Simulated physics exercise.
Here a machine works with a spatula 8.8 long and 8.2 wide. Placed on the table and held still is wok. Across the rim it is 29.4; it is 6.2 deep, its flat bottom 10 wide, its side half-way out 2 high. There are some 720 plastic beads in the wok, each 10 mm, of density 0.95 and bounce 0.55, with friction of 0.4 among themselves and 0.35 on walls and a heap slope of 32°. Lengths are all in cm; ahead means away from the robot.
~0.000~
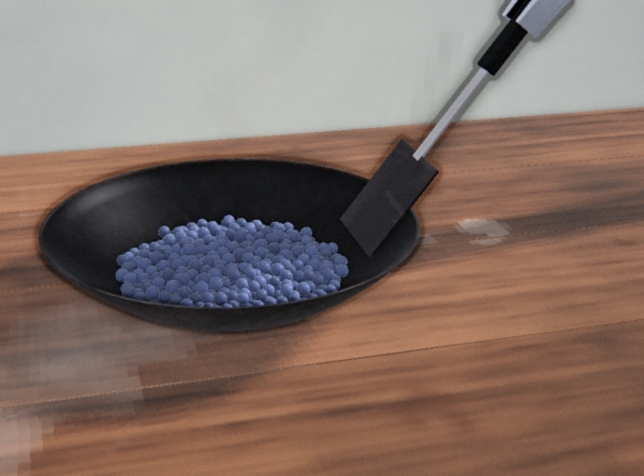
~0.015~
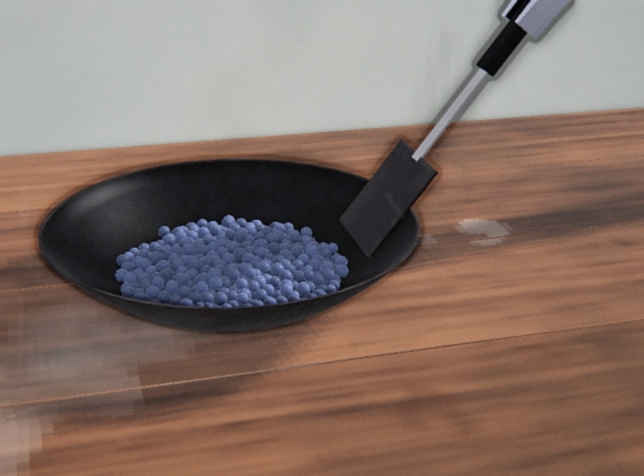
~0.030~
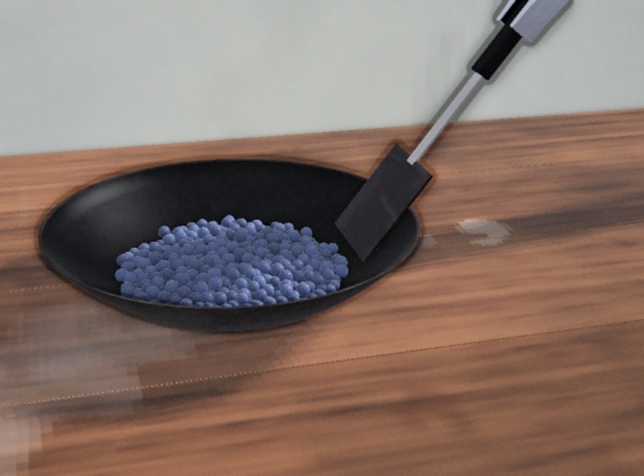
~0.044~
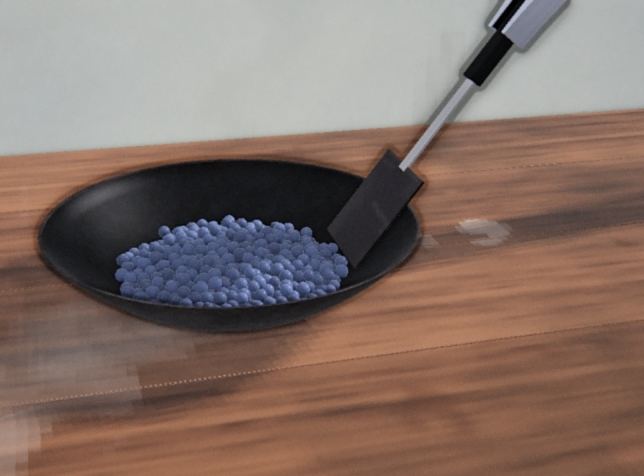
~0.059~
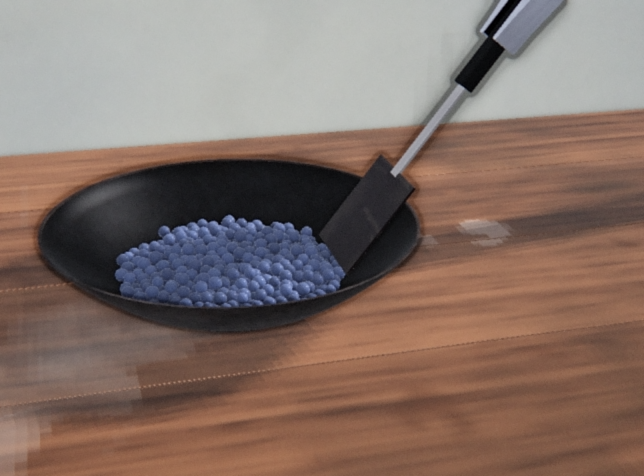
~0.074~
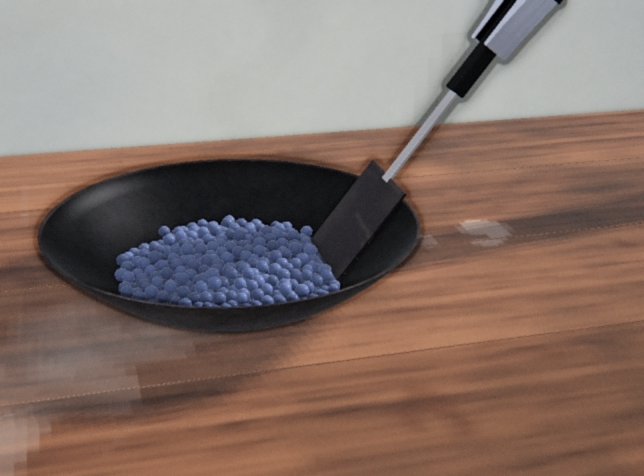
On a wooden tabletop, a robot-held dark spatula sliding slightly left and down inside a black wok against heaped blue beads.
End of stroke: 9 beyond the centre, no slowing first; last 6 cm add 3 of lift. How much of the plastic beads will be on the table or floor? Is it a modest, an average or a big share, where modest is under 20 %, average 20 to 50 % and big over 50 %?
Modest.
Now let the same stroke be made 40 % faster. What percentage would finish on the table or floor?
Roughly 20 in a hundred.
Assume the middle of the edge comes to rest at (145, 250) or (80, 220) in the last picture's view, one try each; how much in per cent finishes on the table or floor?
I'd say some 0 per cent, then some 25 per cent.
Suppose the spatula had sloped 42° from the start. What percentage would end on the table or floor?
Some 5 in a hundred.
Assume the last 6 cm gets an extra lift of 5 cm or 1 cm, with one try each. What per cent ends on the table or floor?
It works out to some 10 per cent for the first setting and some 5 per cent for the second.
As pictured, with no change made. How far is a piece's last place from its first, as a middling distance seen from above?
About 5 centimetres.
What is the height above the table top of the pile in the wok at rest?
It reaches about 7.0 cm.
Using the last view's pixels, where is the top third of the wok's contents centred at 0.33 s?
Near (124, 250).
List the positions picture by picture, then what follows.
In the first frame, spatula top edge at (420, 154), sloping 52°; upper third of the load around (233, 260), from x 120 to 340, top at y 220; 723 in the wok.
In the second frame, spatula top edge at (419, 155), sloping 52°; upper third of the load around (233, 260), from x 120 to 340, top at y 220.
In the third frame, spatula top edge at (414, 159), sloping 52°; upper third of the load around (233, 260), from x 120 to 340, top at y 220.
In the fourth frame, spatula top edge at (406, 165), sloping 52°; upper third of the load around (233, 260), from x 120 to 340, top at y 220.
In the fifth frame, spatula top edge at (397, 171), sloping 52°; upper third of the load around (234, 260), from x 120 to 340, top at y 220.
In the sixth frame, spatula top edge at (389, 176), sloping 52°; upper third of the load around (236, 260), from x 120 to 335, top at y 220; 723 in the wok.
By 0.20 s, sloping 52°, highest piece 4 above the table; 723 in the wok.
By 0.33 s, sloping 52°, highest piece 6 above the table; 723 in the wok.
By 0.59 s, sloping 52°, highest piece 7 above the table; 684 in the wok, 35 on the table or floor, 4 on the blade or in flight.
By 1.64 s, sloping 52°, highest piece 7 above the table; 683 in the wok, 40 on the table or floor.
Final count, 683 in the wok, 40 on the table or floor. That is 6 % on the table or floor.
